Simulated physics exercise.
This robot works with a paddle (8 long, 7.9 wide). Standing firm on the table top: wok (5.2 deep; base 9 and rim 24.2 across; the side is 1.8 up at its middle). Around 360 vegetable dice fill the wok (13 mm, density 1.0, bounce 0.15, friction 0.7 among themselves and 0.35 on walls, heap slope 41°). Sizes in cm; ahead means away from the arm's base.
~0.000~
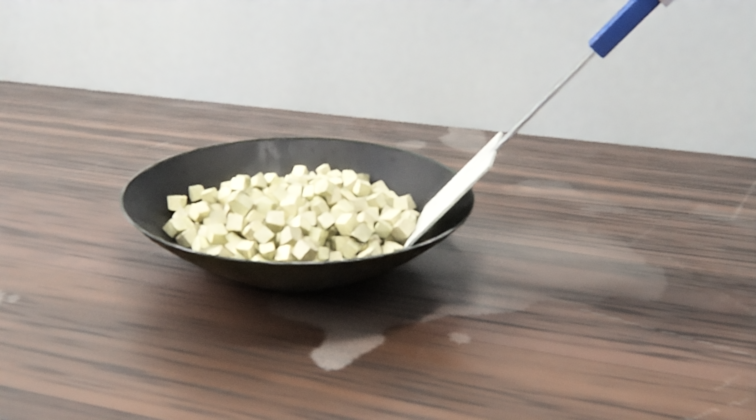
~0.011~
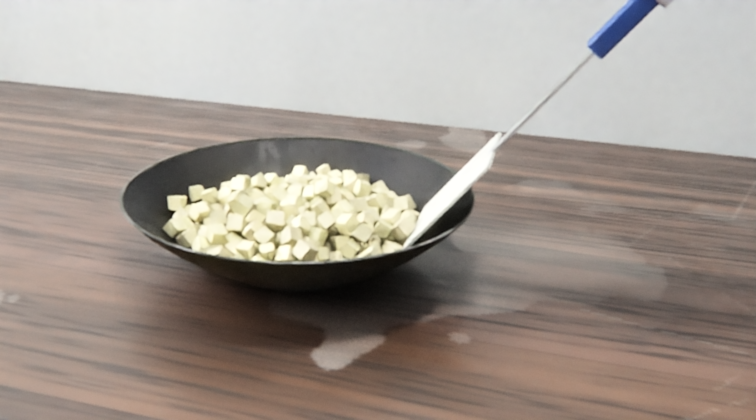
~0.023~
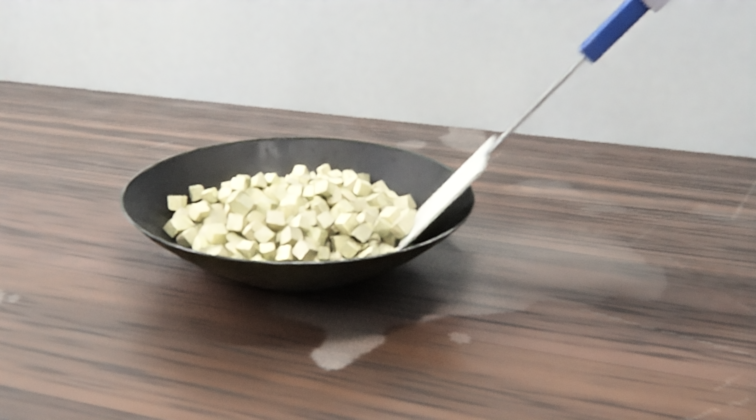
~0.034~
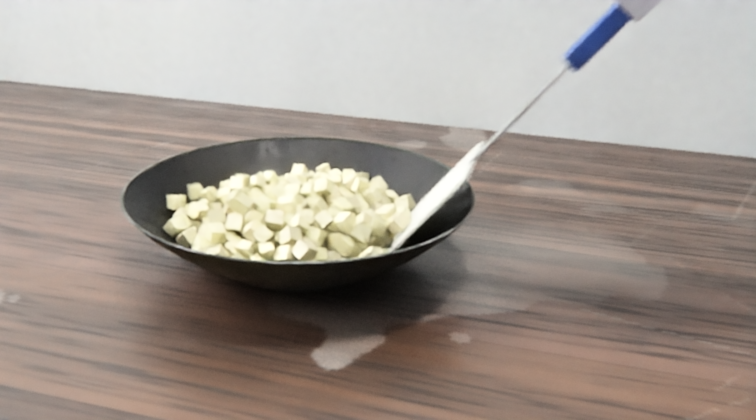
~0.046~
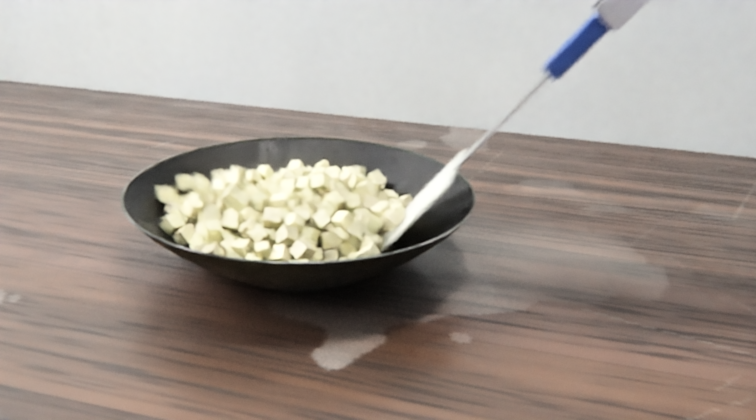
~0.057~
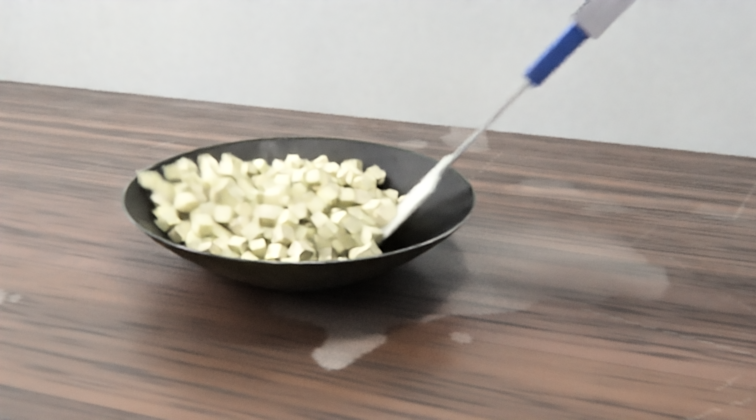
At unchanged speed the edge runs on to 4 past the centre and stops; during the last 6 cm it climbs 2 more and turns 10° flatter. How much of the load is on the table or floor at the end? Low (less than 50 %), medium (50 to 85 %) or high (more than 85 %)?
Share on the table or floor: Low (less than 50 %).
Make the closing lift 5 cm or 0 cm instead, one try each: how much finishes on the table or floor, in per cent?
About 30 and 25 per cent.
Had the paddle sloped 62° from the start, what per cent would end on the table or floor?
It would be near 25 per cent.
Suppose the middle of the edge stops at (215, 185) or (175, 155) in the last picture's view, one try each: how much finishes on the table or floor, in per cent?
Some 65 and 70 per cent.
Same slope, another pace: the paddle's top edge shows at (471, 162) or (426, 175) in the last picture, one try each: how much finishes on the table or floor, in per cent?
About 20 and 35 per cent.
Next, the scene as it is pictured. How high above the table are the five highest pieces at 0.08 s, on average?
Some 7 cm.
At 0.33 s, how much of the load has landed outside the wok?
About 20 per cent.
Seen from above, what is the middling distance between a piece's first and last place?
About 8 cm.
By 0.08 s, sloping 51°, highest piece 8 above the table; 357 in the wok, 4 on the blade or in flight.
By 0.11 s, sloping 48°, highest piece 9 above the table; 344 in the wok, 17 on the blade or in flight.
By 0.33 s, sloping 42°, highest piece 7 above the table; 276 in the wok, 79 on the table or floor, 6 on the blade or in flight.
By 1.38 s, sloping 42°, highest piece 7 above the table; 274 in the wok, 87 on the table or floor.
Final count, 274 in the wok, 87 on the table or floor. That is 24 % on the table or floor.
